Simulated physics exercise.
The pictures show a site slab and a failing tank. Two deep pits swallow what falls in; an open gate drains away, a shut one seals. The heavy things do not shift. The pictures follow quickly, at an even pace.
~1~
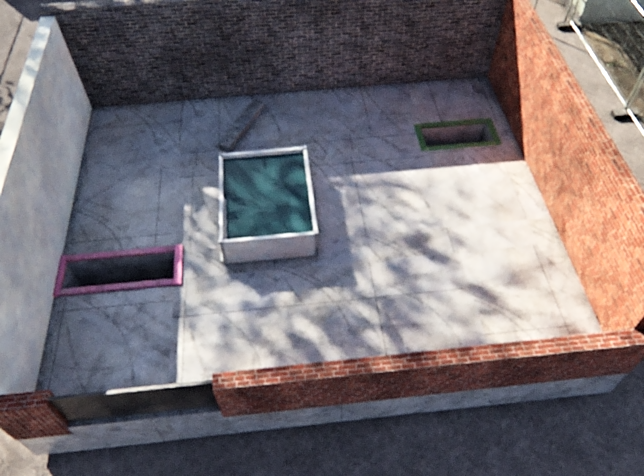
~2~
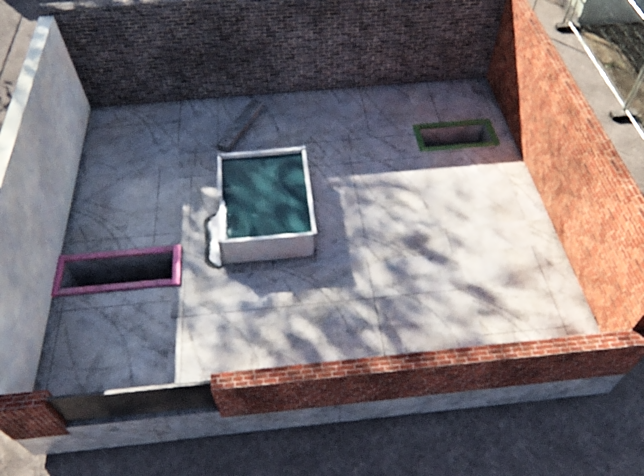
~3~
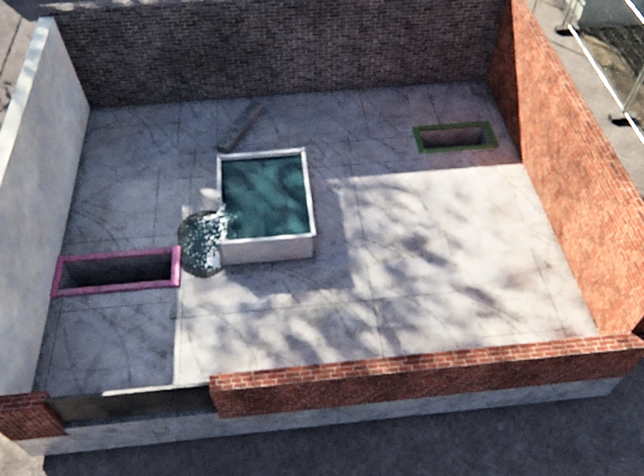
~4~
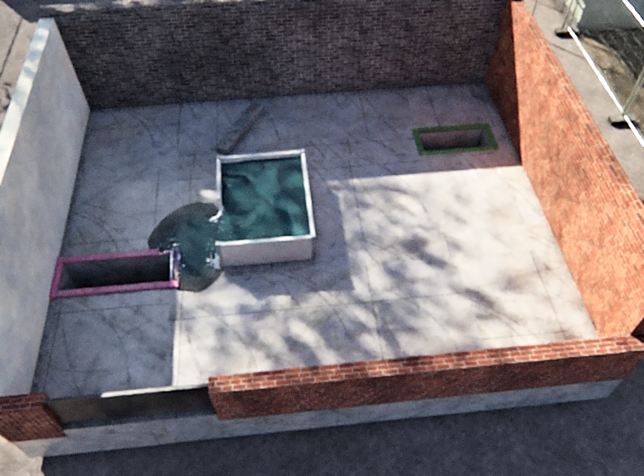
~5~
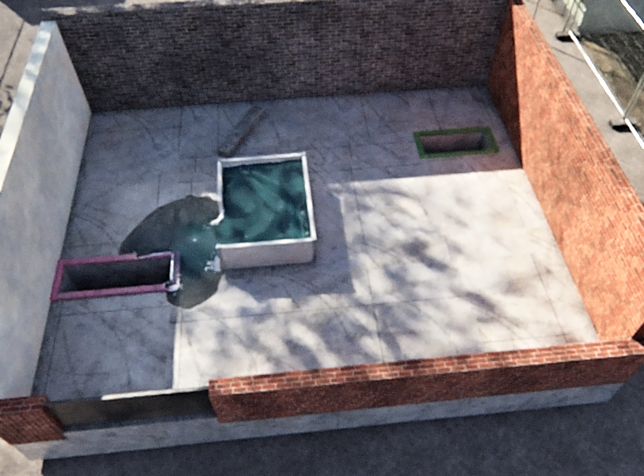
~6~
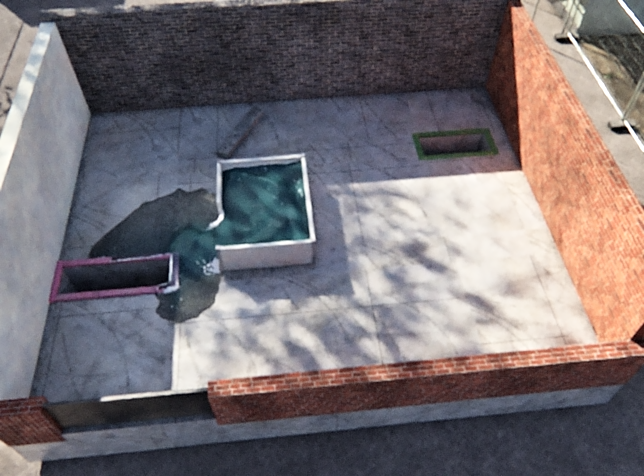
The footage shows a walled concrete slab with a raised tank of green water; the tank's left side gives way, and water pours out, reaching the pink-edged pit and spreading leftward across the slab behind it as a dark patch.
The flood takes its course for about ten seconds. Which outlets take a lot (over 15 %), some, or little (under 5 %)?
One by one: The gate takes not even 5 %; the green pit takes not even 5 %; the pink pit takes above 15 %.
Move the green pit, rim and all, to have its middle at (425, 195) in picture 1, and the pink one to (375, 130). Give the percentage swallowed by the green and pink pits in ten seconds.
Per cent: Green 0, pink 0.
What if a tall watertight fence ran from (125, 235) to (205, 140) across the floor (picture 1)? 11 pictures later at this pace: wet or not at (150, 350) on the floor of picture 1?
There: Wet.
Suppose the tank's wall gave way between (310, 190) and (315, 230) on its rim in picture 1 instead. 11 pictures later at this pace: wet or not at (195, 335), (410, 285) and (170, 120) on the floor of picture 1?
One after the other: Clear, under water, no water.
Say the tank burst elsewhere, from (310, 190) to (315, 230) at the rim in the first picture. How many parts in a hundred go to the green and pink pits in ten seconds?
Per cent: Green 20, pink 0.
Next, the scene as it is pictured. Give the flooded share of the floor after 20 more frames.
Near 20 in a hundred.
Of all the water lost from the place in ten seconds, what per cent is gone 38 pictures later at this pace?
I make it 95 per cent.
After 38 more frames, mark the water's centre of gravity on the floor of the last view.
Around (182, 219).
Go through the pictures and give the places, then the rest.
The tank at (266, 195) is whole and still, in the first frame.
The front is at (216, 264), out from the gap at (225, 232), in the second frame.
Water pours out at (224, 234) and has run to (189, 268), in the third frame.
Water pours out at (224, 236) and has run to (155, 238), in the fourth frame.
Water pours out at (225, 239) and has run to (127, 246), in the fifth frame.
Water pours out at (224, 240) and has run to (97, 250), in the sixth frame.
A moment on, water covers 10 % of the floor; the gate 0 %, the green pit 0 %, the pink pit 8 %.
Next, water covers 15 % of the floor; the gate 0 %, the green pit 0 %, the pink pit 15 %.
Then, water covers 20 % of the floor; the gate 0 %, the green pit 0 %, the pink pit 21 %.
Later, water covers 30 % of the floor; the gate 0 %, the green pit 0 %, the pink pit 28 %.
In the end, water covers 40 % of the floor; the gate 0 %, the green pit 0 %, the pink pit 29 %.
